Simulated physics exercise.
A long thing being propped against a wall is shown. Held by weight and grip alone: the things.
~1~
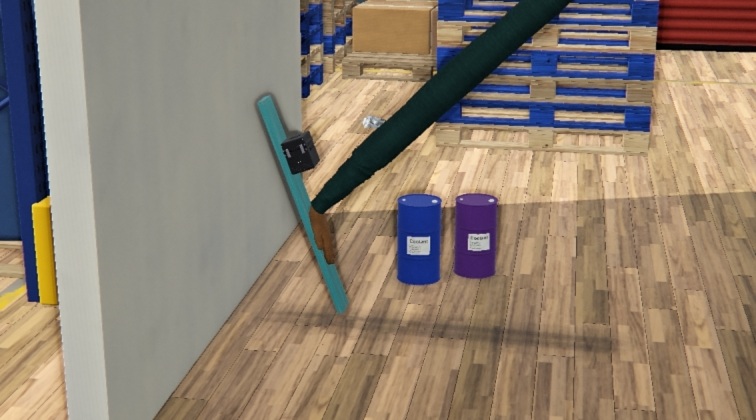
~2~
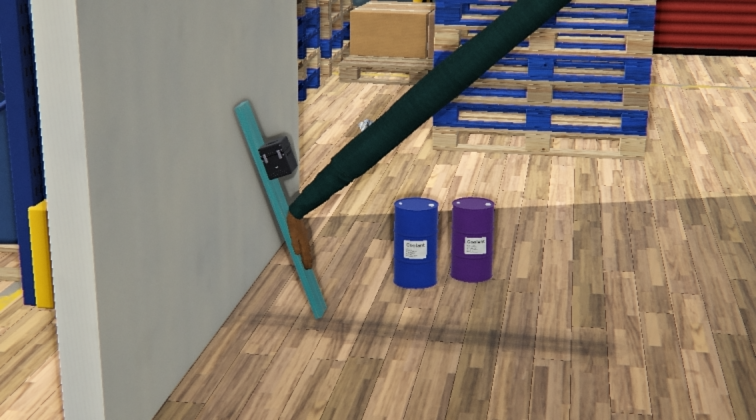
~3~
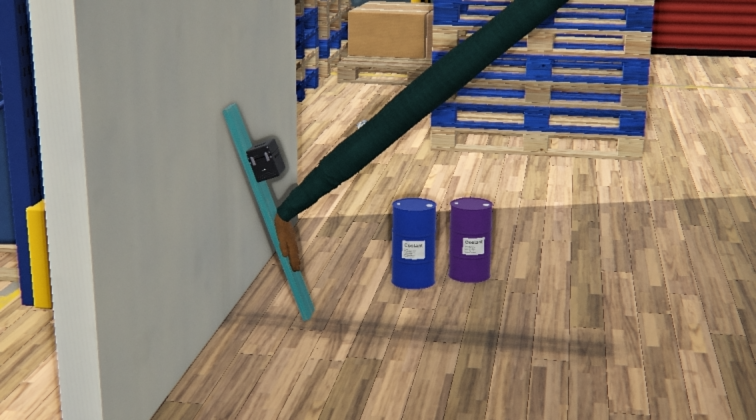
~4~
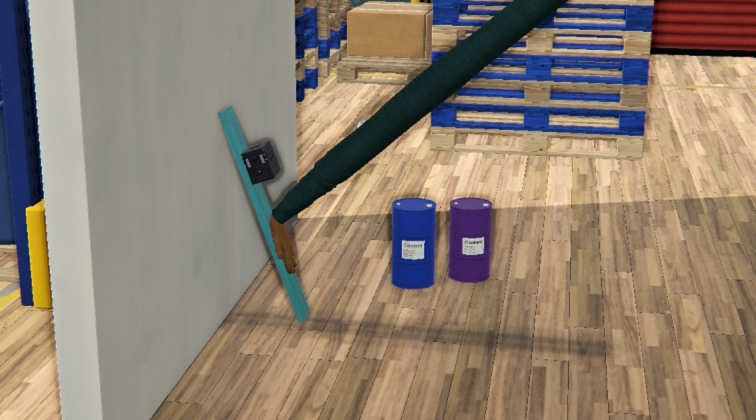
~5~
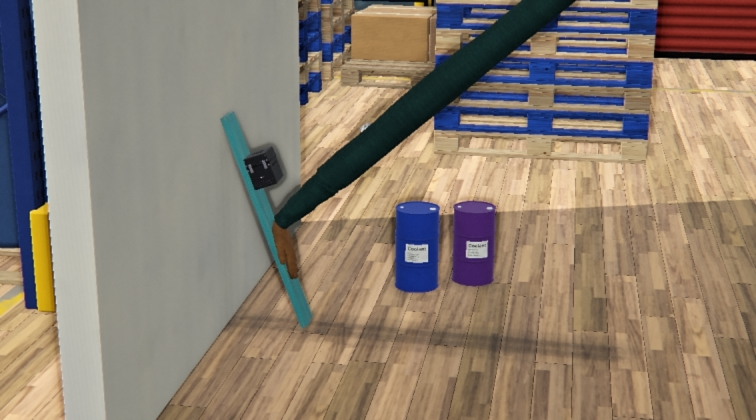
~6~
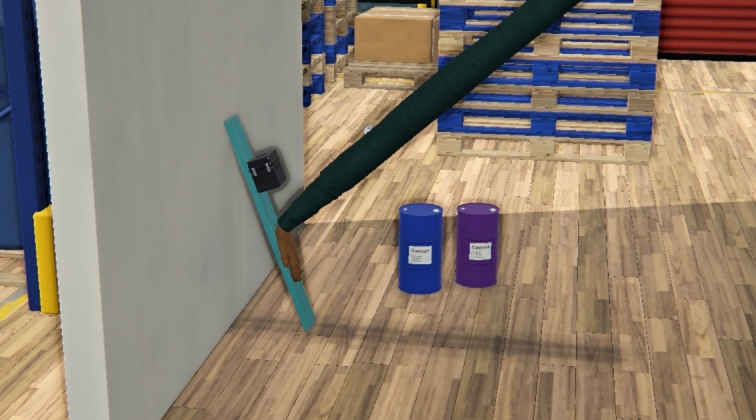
A dark green arm with a brown end reaches in from the upper right and holds a slanted turquoise plank, with a small black box near its top, beside a pale wall. Seen from slightly above in a warehouse with a wooden floor, blue and purple canisters stand right of it, before blue pallets. The arm shifts the plank left to lean at the wall, while the view wavers slightly.
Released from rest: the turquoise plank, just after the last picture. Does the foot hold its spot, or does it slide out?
Unmoved.
Then, 0.20 s later than the last frame, all is still.
Then, 0.50 s later than the last frame, turquoise plank resting near (271, 224).
When it is over, all 3 as before. End places, in pixels of the last picture, turquoise plank near (271, 224). The plank remains leaning.
